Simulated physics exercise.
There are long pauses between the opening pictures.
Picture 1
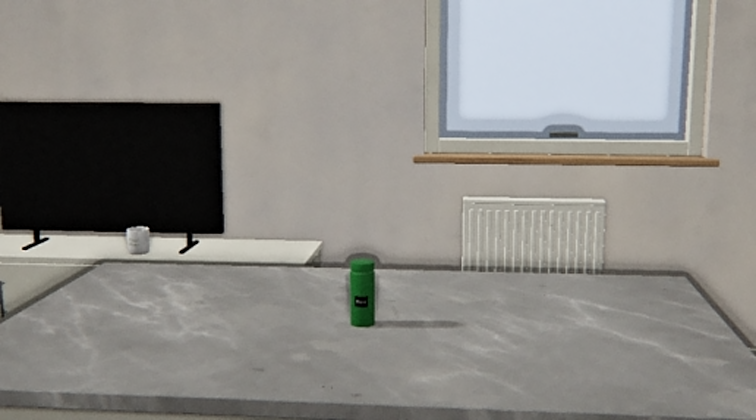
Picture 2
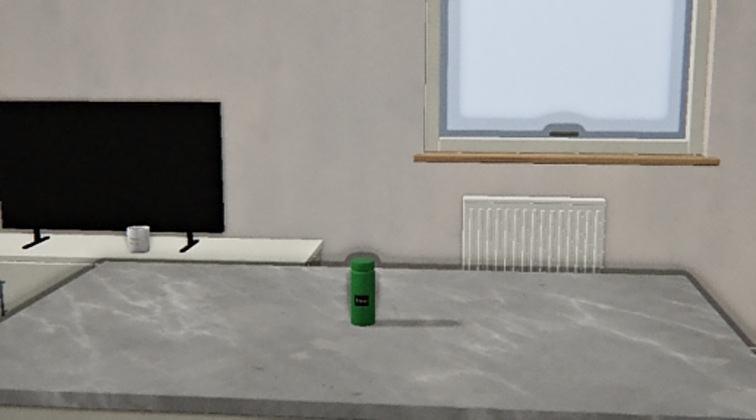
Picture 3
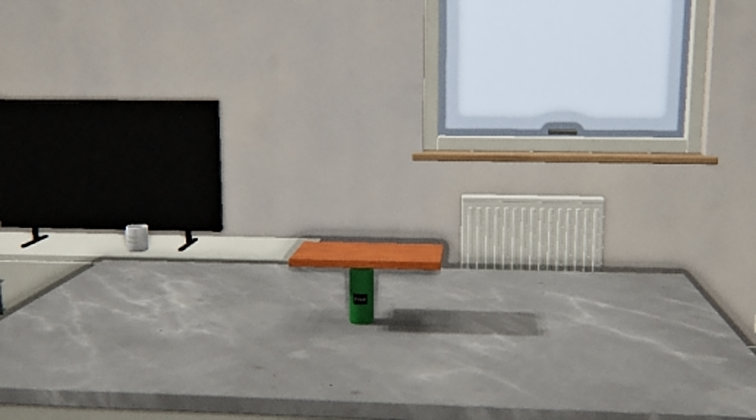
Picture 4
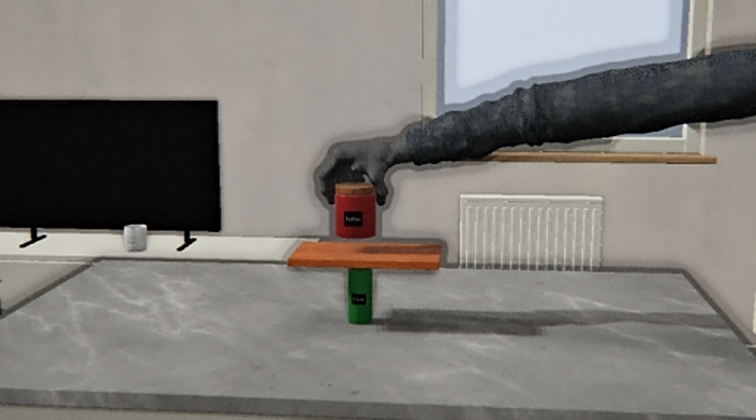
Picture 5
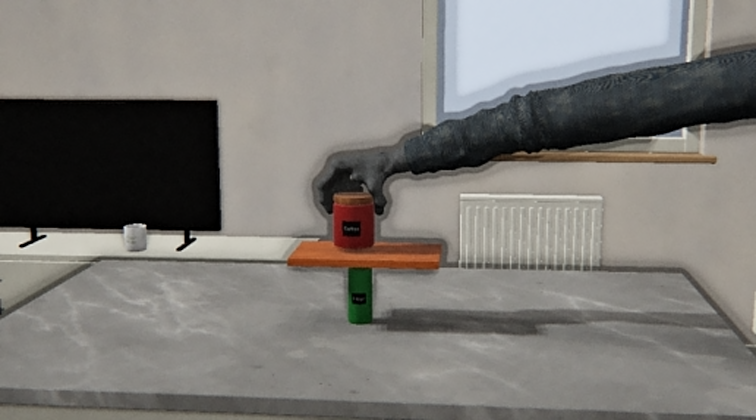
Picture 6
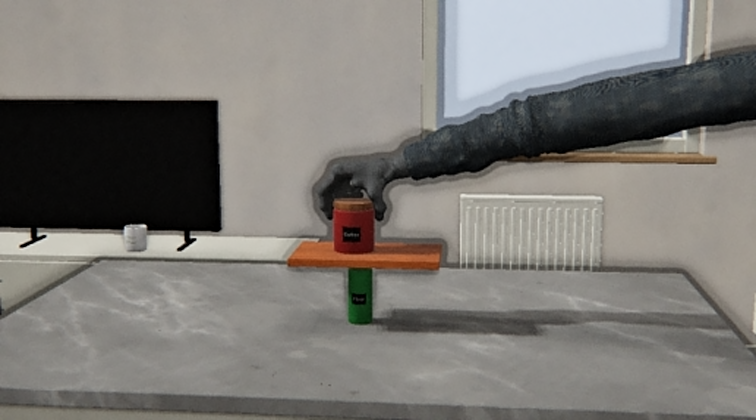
A green shaker stood alone on a gray marble counter, then an orange board appeared across its top, and a dark gray hand lowered a red jar slightly onto the board, still holding it.
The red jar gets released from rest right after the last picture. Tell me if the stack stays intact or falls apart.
I expect it to stay steady.
Then, 0.20 s after the last picture, nothing has stirred.
Then, 0.50 s after the last picture, red jar resting near (354, 226).
At rest, all 3 in place. Seen from the same camera at the end, red jar near (354, 226). The stack keeps its balance.
